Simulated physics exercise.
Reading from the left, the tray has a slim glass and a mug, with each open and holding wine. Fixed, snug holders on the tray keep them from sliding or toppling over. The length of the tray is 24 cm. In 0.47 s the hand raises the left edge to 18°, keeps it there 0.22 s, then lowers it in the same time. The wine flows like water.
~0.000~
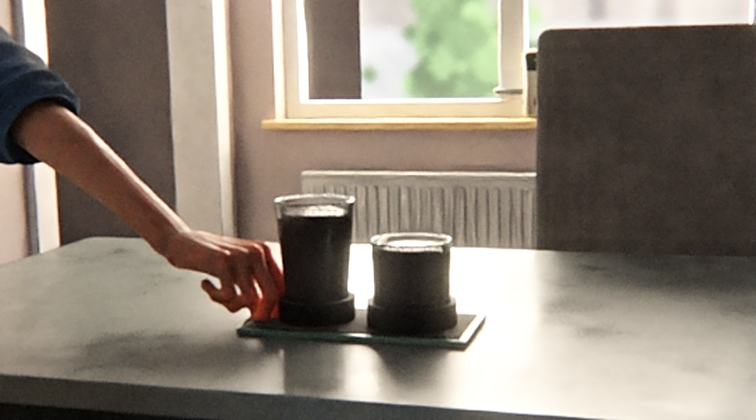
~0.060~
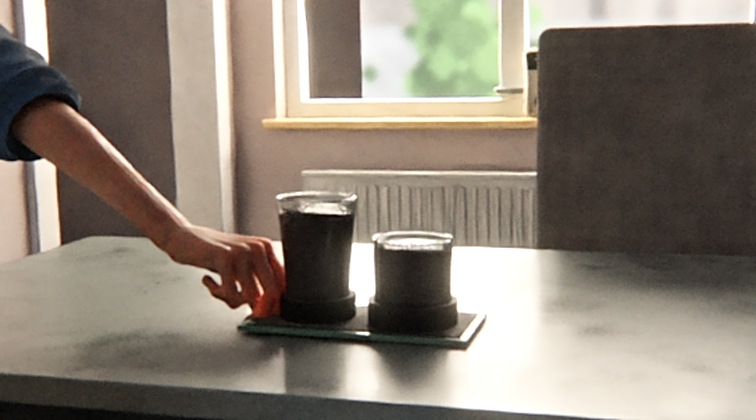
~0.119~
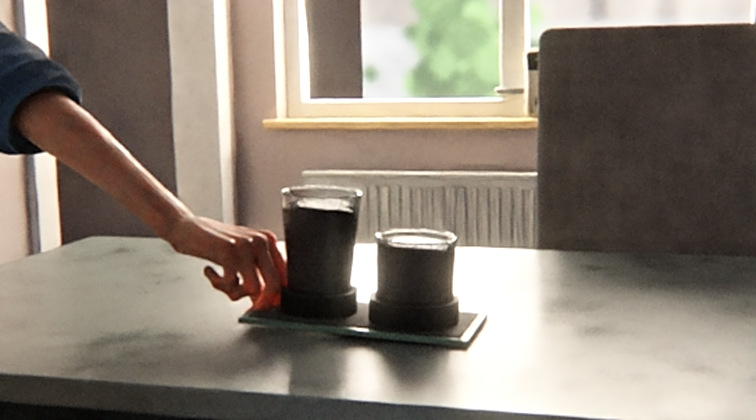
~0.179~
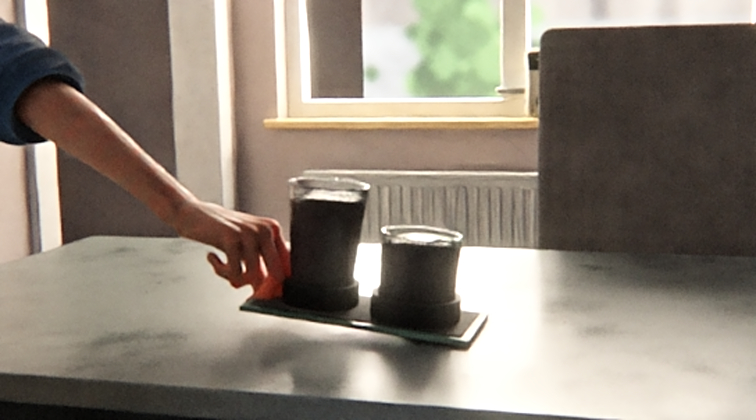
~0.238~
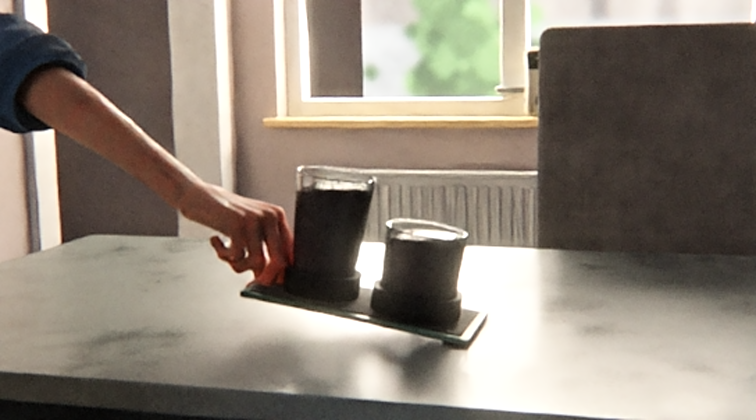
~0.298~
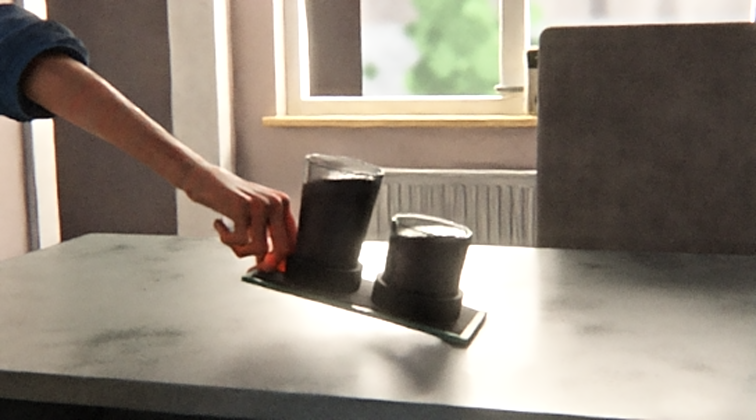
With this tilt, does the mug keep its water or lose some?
The mug loses some.
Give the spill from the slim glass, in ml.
4 ml.
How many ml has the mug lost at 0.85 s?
By that moment, some 10 ml has gone.
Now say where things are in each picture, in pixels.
The first frame shows it slopes 0°; slim glass, level (284, 212) left, (349, 214) right, rim (351, 203); mug, level (378, 246) left, (448, 248) right, rim (449, 243); the wine in the mug stands 7 mm below the rim.
The second frame shows it slopes 1°; mug, level (379, 244) left, (449, 248) right.
The third frame shows it slopes 3°; mug, level (383, 240) left, (453, 248) right.
The fourth frame shows it slopes 6°; mug, level (387, 238) left, (459, 245) right.
The fifth frame shows it slopes 9°; mug, level (393, 234) left, (463, 240) right.
The sixth frame shows it slopes 13°; slim glass, level (311, 176) left, (379, 179) right; mug, level (397, 230) left, (469, 236) right.
Then, 0.57 s in, the slope is 18°; losses from the left are 1, 6 ml.
Then, 0.85 s in, the slope is 13°; losses from the left are 3, 10 ml.
Then, 1.13 s in, the slope is 0°; losses from the left are 3, 10 ml.
Then, 1.41 s in, the slope is 0°; losses from the left are 3, 10 ml.
Finally, losses from the left are 3, 10 ml.
